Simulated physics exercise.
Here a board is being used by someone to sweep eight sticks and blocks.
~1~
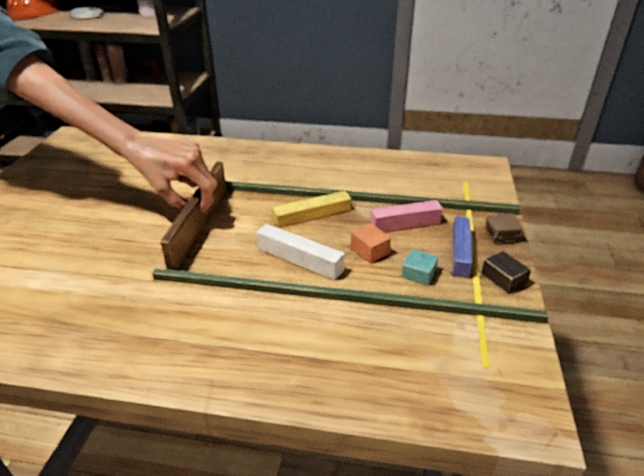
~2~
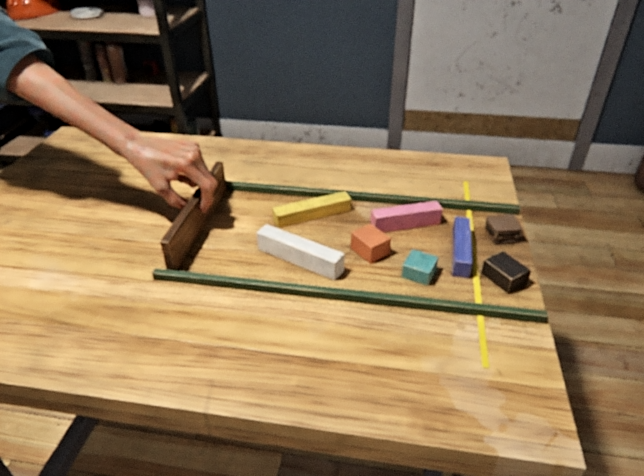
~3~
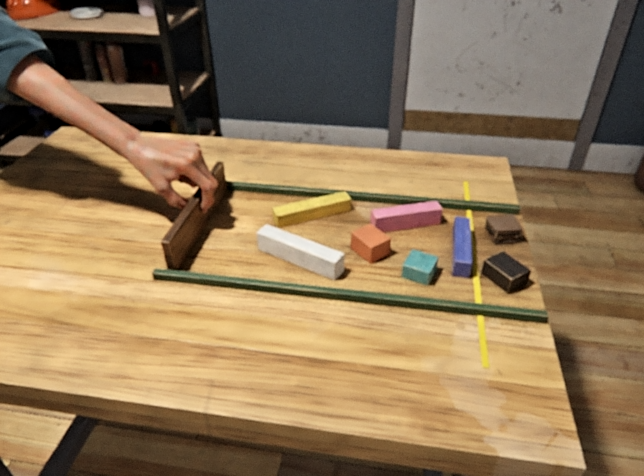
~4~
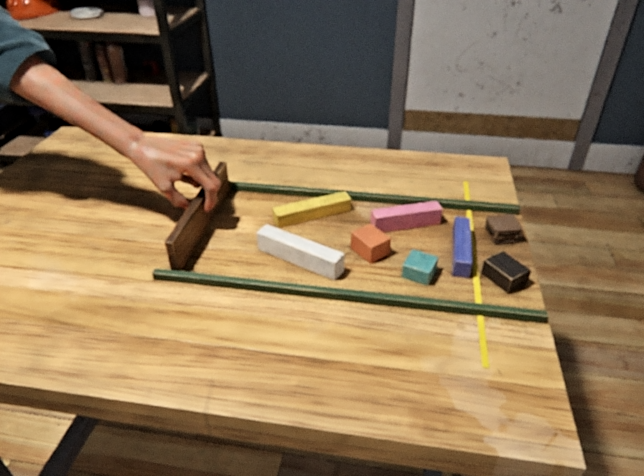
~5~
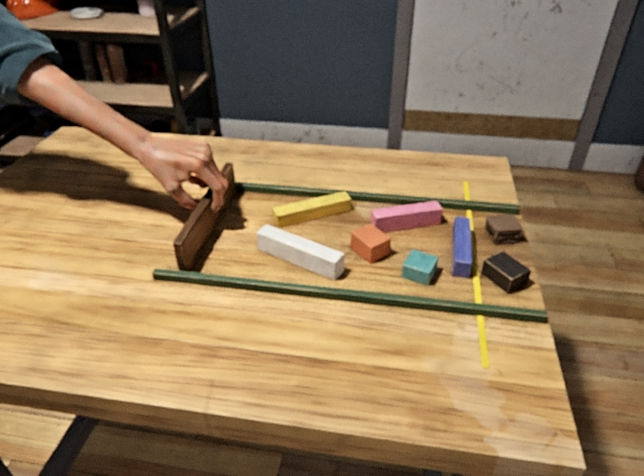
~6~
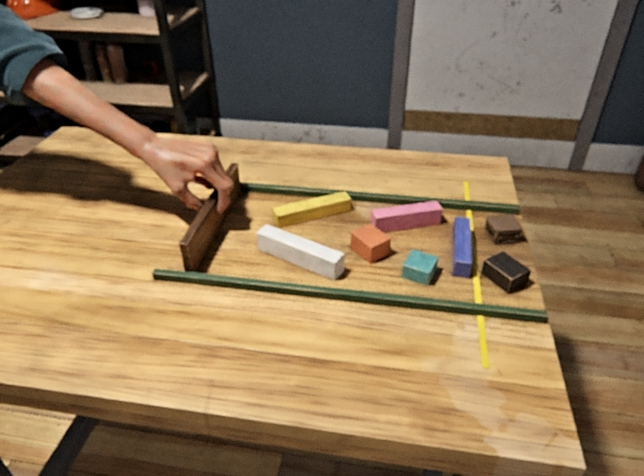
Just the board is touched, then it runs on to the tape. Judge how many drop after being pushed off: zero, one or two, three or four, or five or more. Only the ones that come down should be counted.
In this one, three or four spill over.
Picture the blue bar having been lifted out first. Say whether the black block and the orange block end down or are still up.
The black block would go down, and the orange block would remain on top.
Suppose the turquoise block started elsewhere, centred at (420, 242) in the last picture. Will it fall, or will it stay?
Result: It does not come off.
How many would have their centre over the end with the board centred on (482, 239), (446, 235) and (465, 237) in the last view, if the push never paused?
That makes 3, 2, 3.
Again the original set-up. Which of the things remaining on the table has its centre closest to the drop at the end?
Pink bar.
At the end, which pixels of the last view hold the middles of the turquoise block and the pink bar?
Going in order, first (524, 268) and next (521, 229).
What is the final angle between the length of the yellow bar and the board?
It works out to near 45°.
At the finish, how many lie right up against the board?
3 touch it.
Soon after, none off yet; brown case at rest near (503, 230); black block at rest near (506, 272); blue bar at rest near (462, 246).
At rest, the number that fall off is three or four; fallen, blue bar, black block and brown case.
